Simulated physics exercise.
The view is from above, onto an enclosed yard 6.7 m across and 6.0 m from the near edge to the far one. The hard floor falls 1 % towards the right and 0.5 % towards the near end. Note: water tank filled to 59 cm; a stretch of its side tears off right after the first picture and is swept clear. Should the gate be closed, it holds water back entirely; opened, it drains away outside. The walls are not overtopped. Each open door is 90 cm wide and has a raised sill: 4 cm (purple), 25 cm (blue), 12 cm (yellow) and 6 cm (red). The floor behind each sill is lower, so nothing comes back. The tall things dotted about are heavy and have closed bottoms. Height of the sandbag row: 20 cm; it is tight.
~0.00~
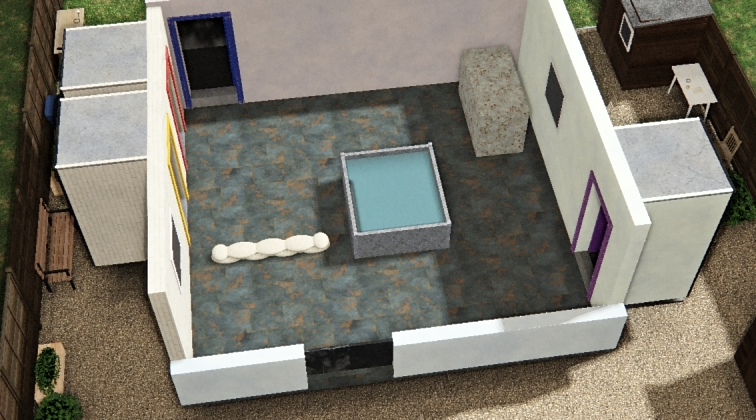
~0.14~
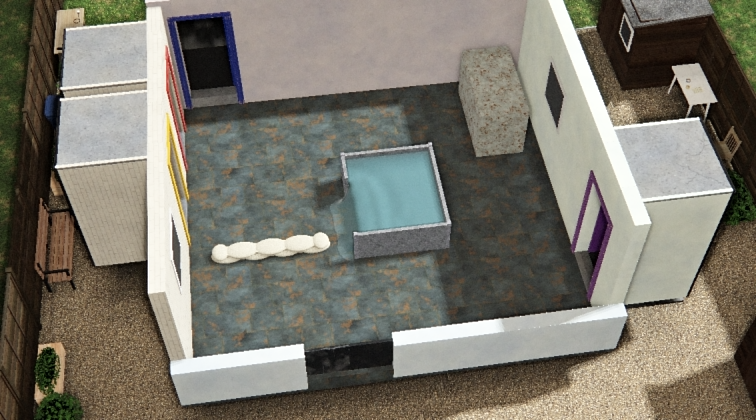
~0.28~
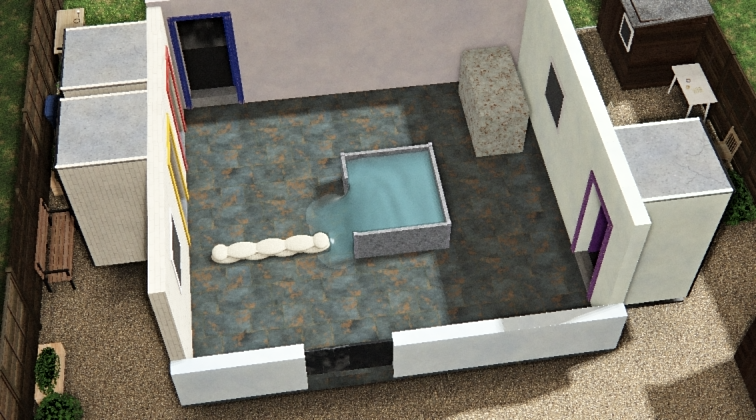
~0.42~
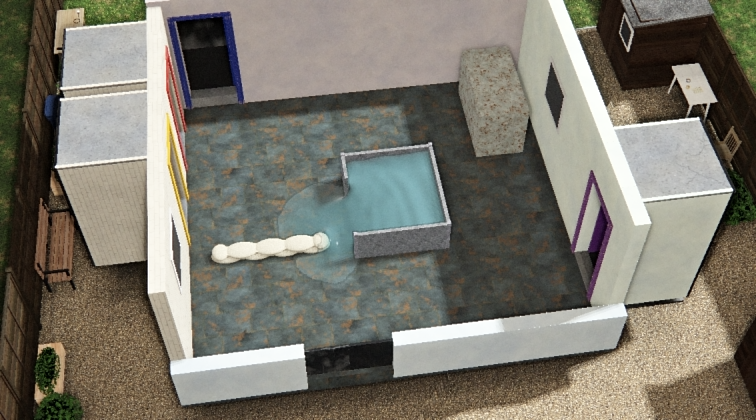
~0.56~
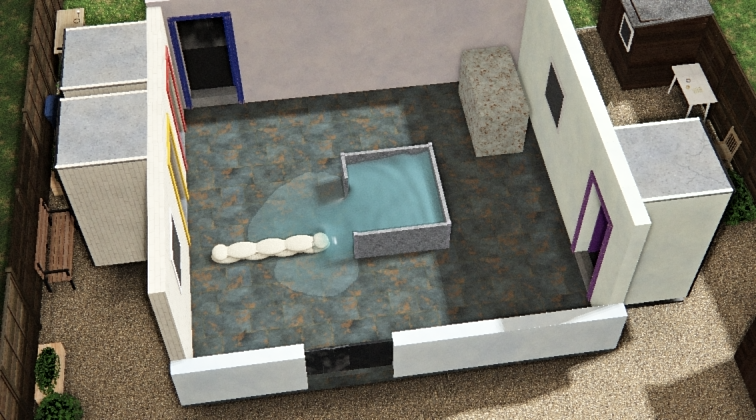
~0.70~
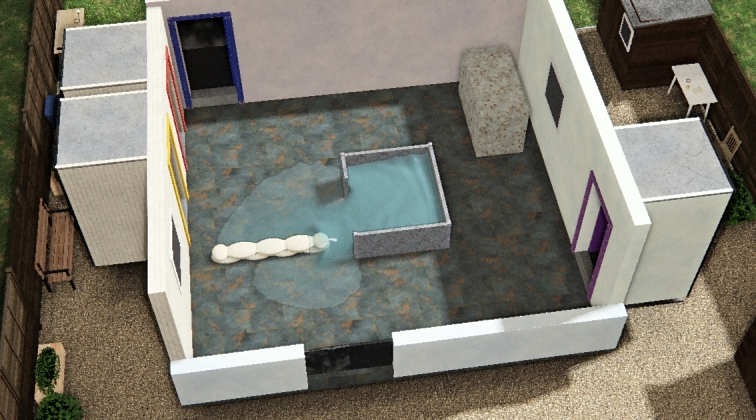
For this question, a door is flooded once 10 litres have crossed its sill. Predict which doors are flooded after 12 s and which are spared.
The purple door is flooded, the blue door is spared, the yellow door is flooded, the red door is flooded.
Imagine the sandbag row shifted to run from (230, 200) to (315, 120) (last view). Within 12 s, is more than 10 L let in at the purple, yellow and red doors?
Purple exceeded, yellow exceeded, red within the limit.
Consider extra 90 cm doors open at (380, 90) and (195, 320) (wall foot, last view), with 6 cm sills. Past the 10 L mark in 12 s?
Well, the first one ends up on the low side, the second one on the high side.
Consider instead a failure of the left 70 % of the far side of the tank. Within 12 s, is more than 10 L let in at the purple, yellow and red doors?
Purple beyond, yellow short, red beyond.
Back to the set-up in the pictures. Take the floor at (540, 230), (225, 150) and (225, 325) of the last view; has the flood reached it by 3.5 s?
Untouched, soaked, soaked.
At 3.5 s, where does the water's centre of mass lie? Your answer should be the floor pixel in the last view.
Around (293, 231).
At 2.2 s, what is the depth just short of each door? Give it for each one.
Purple 0 cm, blue 0 cm, yellow 24 cm, red 12 cm.
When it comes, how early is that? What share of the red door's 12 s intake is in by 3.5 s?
Estimate: Around 55 per cent.
After 1.4 s water covers 25 % of the floor and is deepest (36 cm) near (334, 245); purple door not reached, blue door not reached, yellow door 24 cm at the sill, 14 L in, red door not reached.
After 2.2 s water covers 35 % of the floor and is deepest (30 cm) near (195, 381); purple door not reached, blue door not reached, yellow door 24 cm at the sill, 68 L in, red door 12 cm at the sill, 1 L in.
After 3.5 s water covers 45 % of the floor and is deepest (20 cm) near (194, 111); purple door not reached, blue door 17 cm at the sill, 0 L in, yellow door 13 cm at the sill, 108 L in, red door 8 cm at the sill, 14 L in.
After 7.0 s water covers 80 % of the floor and is deepest (8 cm) near (347, 261); purple door not reached, blue door 6 cm at the sill, 0 L in, yellow door 5 cm at the sill, 111 L in, red door 6 cm at the sill, 25 L in.
After 12.0 s water covers 95 % of the floor and is deepest (10 cm) near (588, 332); purple door 9 cm at the sill, 38 L in, blue door 2 cm at the sill, 0 L in, yellow door 2 cm at the sill, 111 L in, red door 2 cm at the sill, 26 L in.
